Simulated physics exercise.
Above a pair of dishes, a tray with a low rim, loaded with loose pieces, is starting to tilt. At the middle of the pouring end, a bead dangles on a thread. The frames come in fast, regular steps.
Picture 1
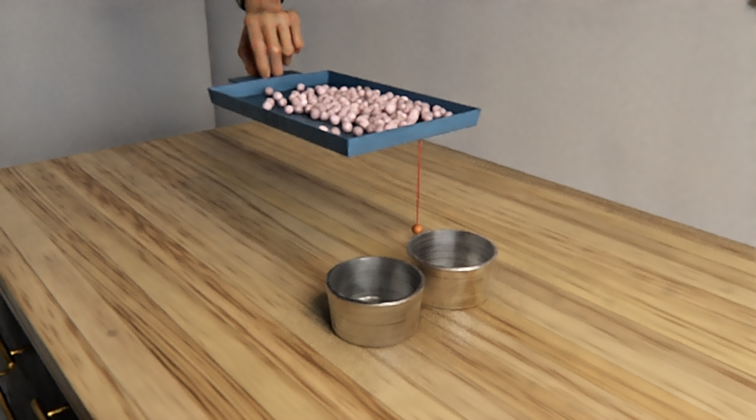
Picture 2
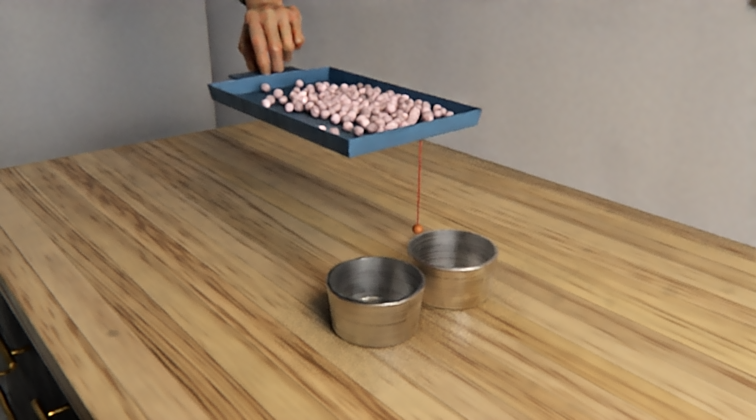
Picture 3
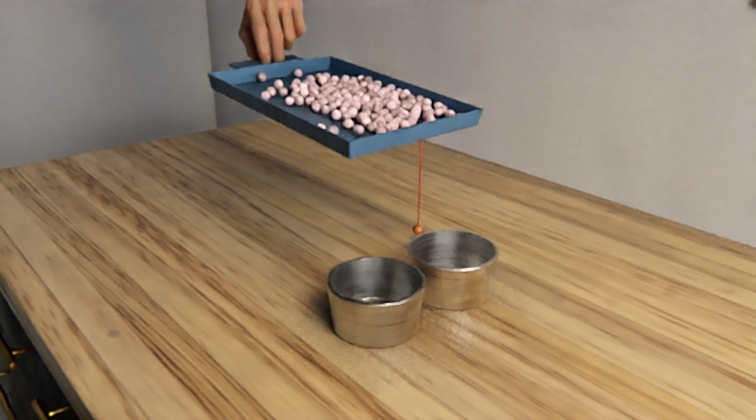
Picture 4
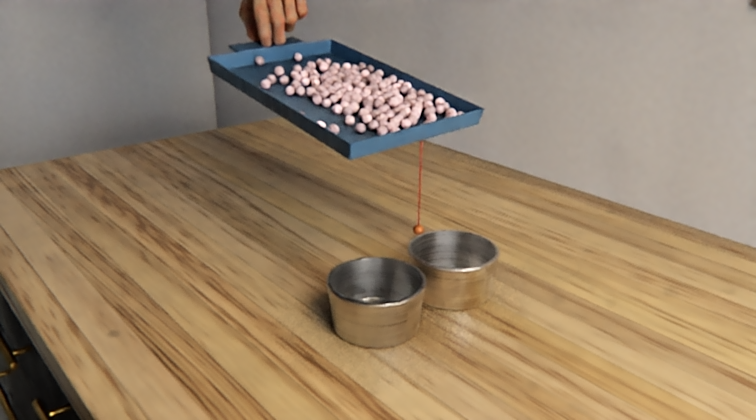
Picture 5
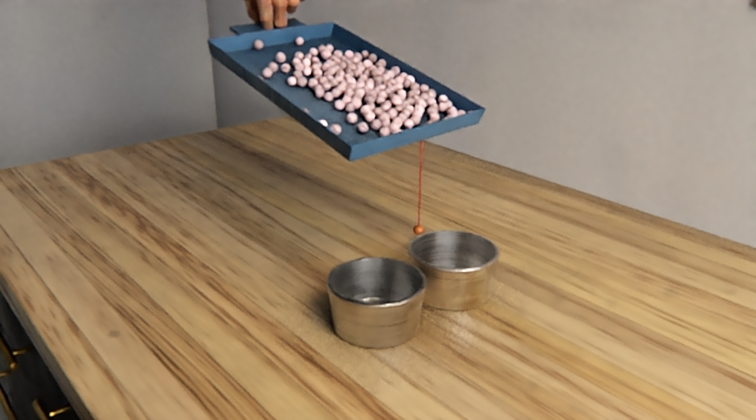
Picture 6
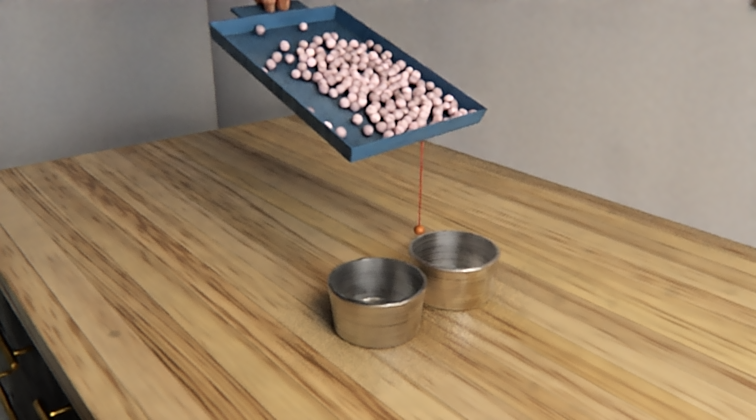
A wooden tabletop against plain grey walls is seen from above at an angle, by a camera that stays still. A hand at the upper left holds a blue low-rimmed tray of pale pink pearls, with an orange bead hanging on a thread beneath its near end and two silvery metal dishes below. The hand lifts the tray's far end, tilting it steadily steeper towards the viewer, while the pearls shift slightly and the bead and dishes barely move.
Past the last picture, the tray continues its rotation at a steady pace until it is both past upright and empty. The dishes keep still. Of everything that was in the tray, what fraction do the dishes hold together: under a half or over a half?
Together they hold over a half.
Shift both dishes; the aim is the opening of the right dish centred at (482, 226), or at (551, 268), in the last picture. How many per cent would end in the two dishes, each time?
It would be near 10 per cent first and near 0 per cent second.
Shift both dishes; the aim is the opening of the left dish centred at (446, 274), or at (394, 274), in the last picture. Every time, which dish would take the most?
The dish at left, then the dish at left.
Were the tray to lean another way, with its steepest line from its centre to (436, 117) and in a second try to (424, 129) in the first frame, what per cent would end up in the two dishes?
About 10 and 40 percent.
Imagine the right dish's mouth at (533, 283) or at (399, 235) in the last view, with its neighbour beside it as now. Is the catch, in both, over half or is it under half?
The first try: The smaller part. The second: Less than half.
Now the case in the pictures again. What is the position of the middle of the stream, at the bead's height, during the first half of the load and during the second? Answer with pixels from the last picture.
Early half (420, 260), late half (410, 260).
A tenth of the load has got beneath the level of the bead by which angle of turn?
I'd put it at about 80 degrees.
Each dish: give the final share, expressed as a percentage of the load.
So the left dish gets 50 % of the load, while the right one gets 20 %.
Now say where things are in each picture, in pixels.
The first picture shows corners of the pouring end at (349, 138) and (477, 109), level; middle of the load at (364, 107), sugar pearls; left dish at (407, 316); right dish at (483, 281); bead on its thread at (417, 229).
The second picture shows corners of the pouring end at (349, 138) and (478, 109), level; middle of the load at (364, 106).
The third picture shows corners of the pouring end at (350, 140) and (479, 109), tipped barely, lowest at the left corner; middle of the load at (365, 101).
The fourth picture shows corners of the pouring end at (351, 142) and (480, 108), tipped a little, lowest at the left corner; middle of the load at (366, 93).
The fifth picture shows corners of the pouring end at (352, 144) and (482, 108), tipped a little, lowest at the left corner; middle of the load at (369, 86), a small part on the move.
The sixth picture shows corners of the pouring end at (353, 146) and (483, 108), tipped clearly, lowest at the left corner; middle of the load at (374, 82), nearly all on the move; left dish at (409, 317); right dish at (485, 282).
Soon, tray tipped steeply; nearly all on the tray; a stray few in the left dish; a small part in the air.
A while on, tray tipped past a quarter turn; a small part on the tray; about a third in the left dish; about a quarter in the right dish; about a quarter outside both; a small part in the air.
Towards the end, tray tipped past a quarter turn; about half in the left dish; about a quarter in the right dish; about a quarter outside both.
Finally, tray tipped past a quarter turn; about half in the left dish; about a quarter in the right dish; about a quarter outside both.
